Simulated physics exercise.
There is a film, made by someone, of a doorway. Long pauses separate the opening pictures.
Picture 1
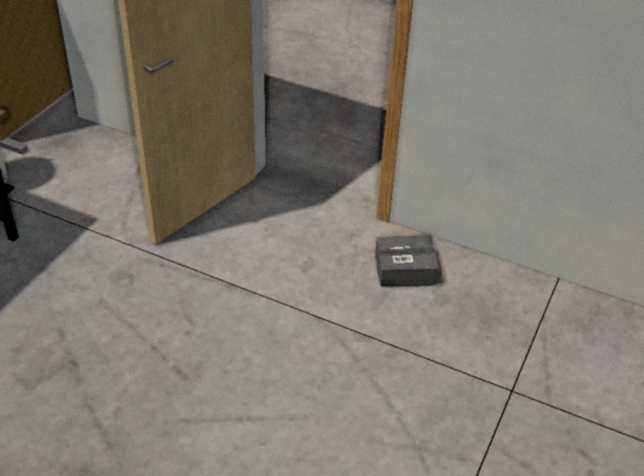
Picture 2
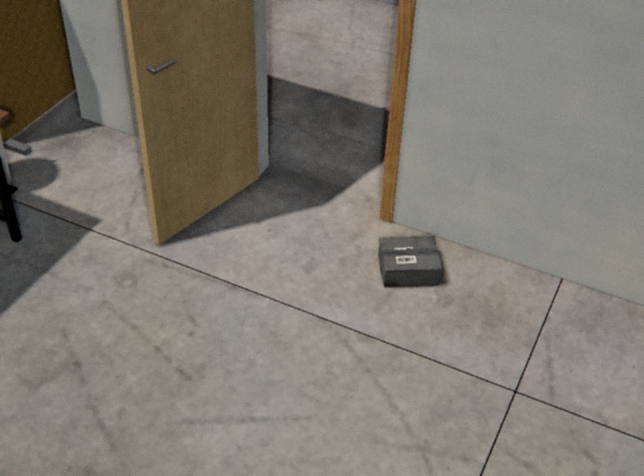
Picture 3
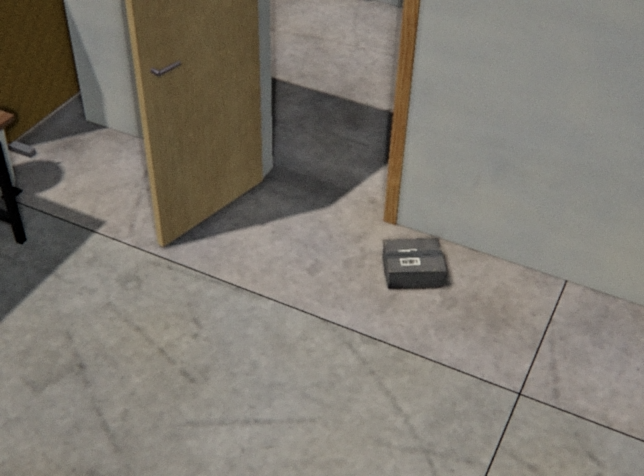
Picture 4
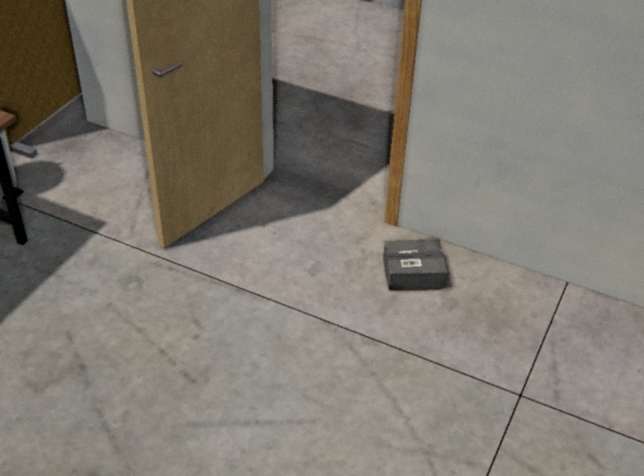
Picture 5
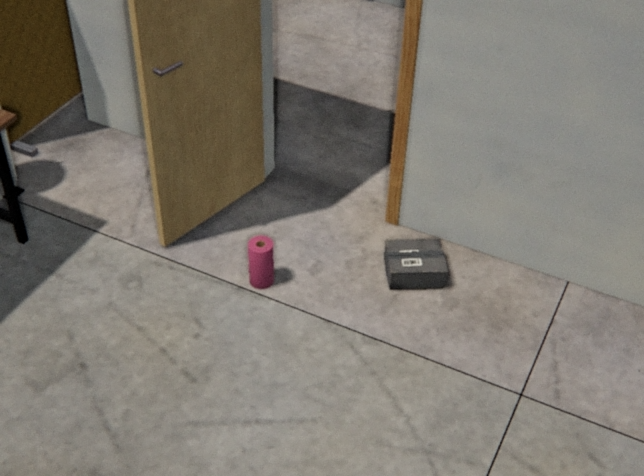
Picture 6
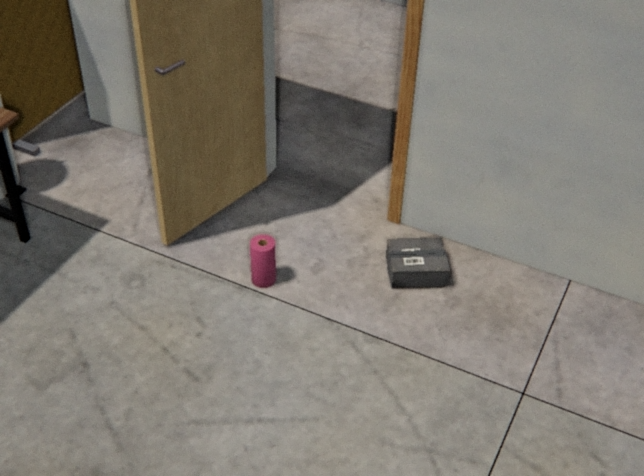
In a room with a concrete floor, a door stands wide open and still near a grey box as the view shifts very slightly; then a pink roll appears upright on the floor to the left of the box.
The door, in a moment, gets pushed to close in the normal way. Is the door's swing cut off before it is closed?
No, result: Fully closed.
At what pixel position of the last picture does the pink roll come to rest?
The object finishes roughly at pixel (274, 261).
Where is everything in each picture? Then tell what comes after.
In the first frame, door wide open and still; grey box (406, 261).
In the second frame, door wide open and still; grey box (409, 262).
In the third frame, door wide open and still; grey box (413, 264).
In the fourth frame, door wide open and still; grey box (414, 265).
In the fifth frame, door wide open and still; grey box (415, 264).
In the sixth frame, door wide open and still; pink roll (263, 262); grey box (417, 263).
Then, 0.70 s on from there, door at 75°.
Then, 1.20 s on from there, door at 41°; pink roll shifted a little near (275, 258).
Then, 1.50 s on from there, door at 20°; pink roll turned 4° from how it was put near (275, 262).
Then, 2.10 s on from there, door at 0°; pink roll shifted a little near (273, 260).
In the end, door at 0°; both unmoved. At the end, from the last picture's camera, pink roll near (274, 261).
